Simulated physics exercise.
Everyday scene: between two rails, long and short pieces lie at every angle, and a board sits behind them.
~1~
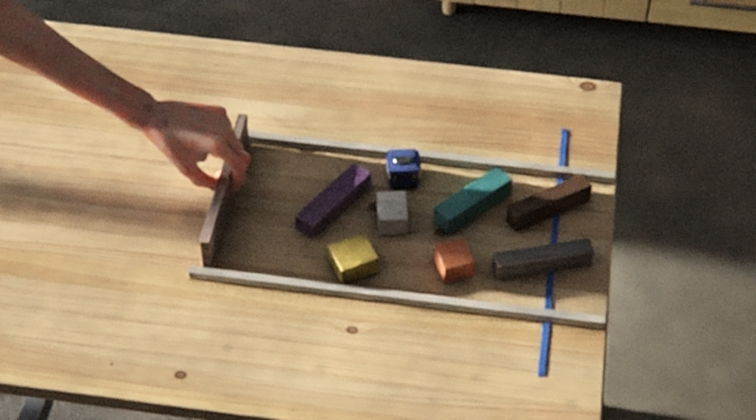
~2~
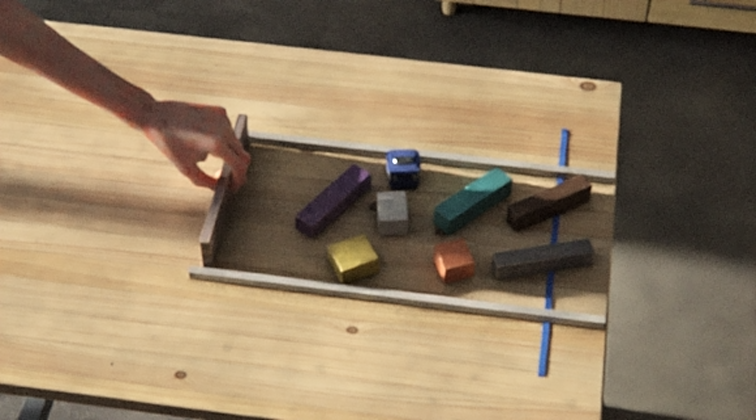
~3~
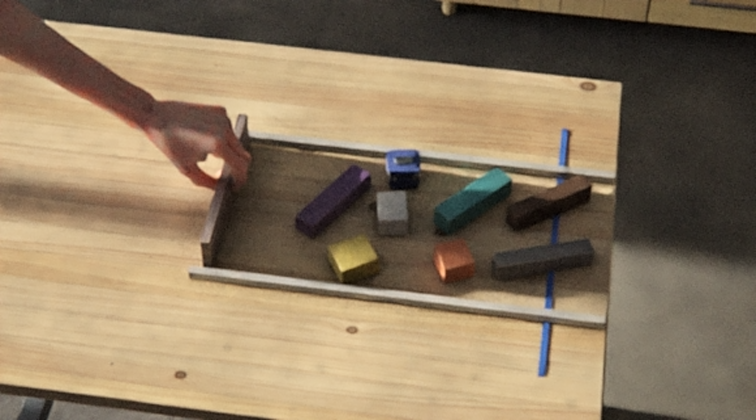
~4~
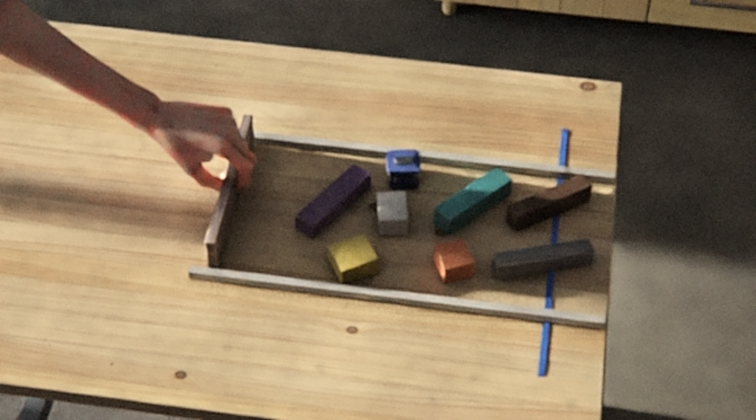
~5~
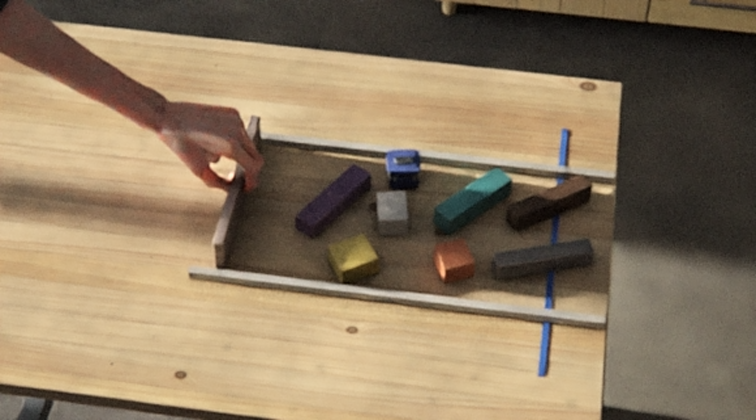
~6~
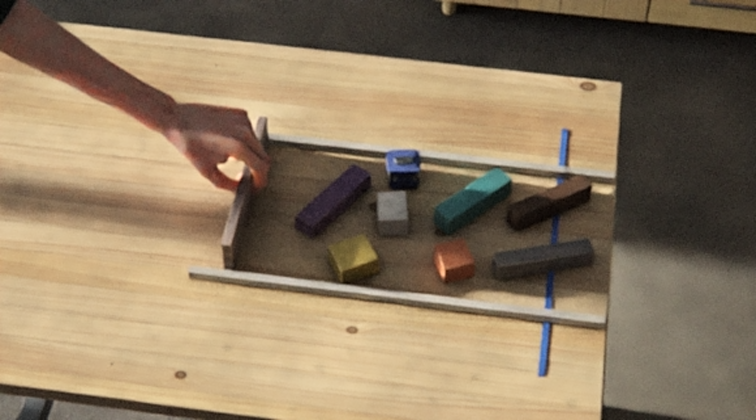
On a pale wooden table seen from above at an angle, two rails run left to right, with a dark floor beyond the table's edge. Between them lie purple, turquoise, brown and grey bars and small blue, pale grey, yellow and orange pieces, with blue tape crossing at right. A hand at left holds an upright board, at first nearly still, then slides it slightly right, while the pieces and camera stay still.
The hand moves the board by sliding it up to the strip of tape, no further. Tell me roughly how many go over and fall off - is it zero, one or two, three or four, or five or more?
Roughly three or four fall off.
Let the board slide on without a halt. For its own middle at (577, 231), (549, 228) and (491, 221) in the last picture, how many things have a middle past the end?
By position: 6 / 3 / 0.
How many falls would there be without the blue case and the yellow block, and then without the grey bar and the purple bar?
Fallen: 2 in the first try, 1 in the other.
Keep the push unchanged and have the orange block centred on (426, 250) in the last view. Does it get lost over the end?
If so, it stays where it is.
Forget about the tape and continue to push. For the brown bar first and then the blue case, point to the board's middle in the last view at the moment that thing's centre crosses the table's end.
Around (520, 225), then around (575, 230).
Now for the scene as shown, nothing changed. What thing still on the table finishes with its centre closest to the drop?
The orange block.
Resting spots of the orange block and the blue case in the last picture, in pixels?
They finish at roughly (603, 275) and (596, 187) respectively.
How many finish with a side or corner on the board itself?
Looks like 2 of them, all told.
A little later, none off yet; brown bar at rest near (549, 203); grey bar at rest near (543, 259); turquoise bar at rest near (473, 201).
When it is over, the number that fall off is three or four; down, turquoise bar, grey bar and brown bar.
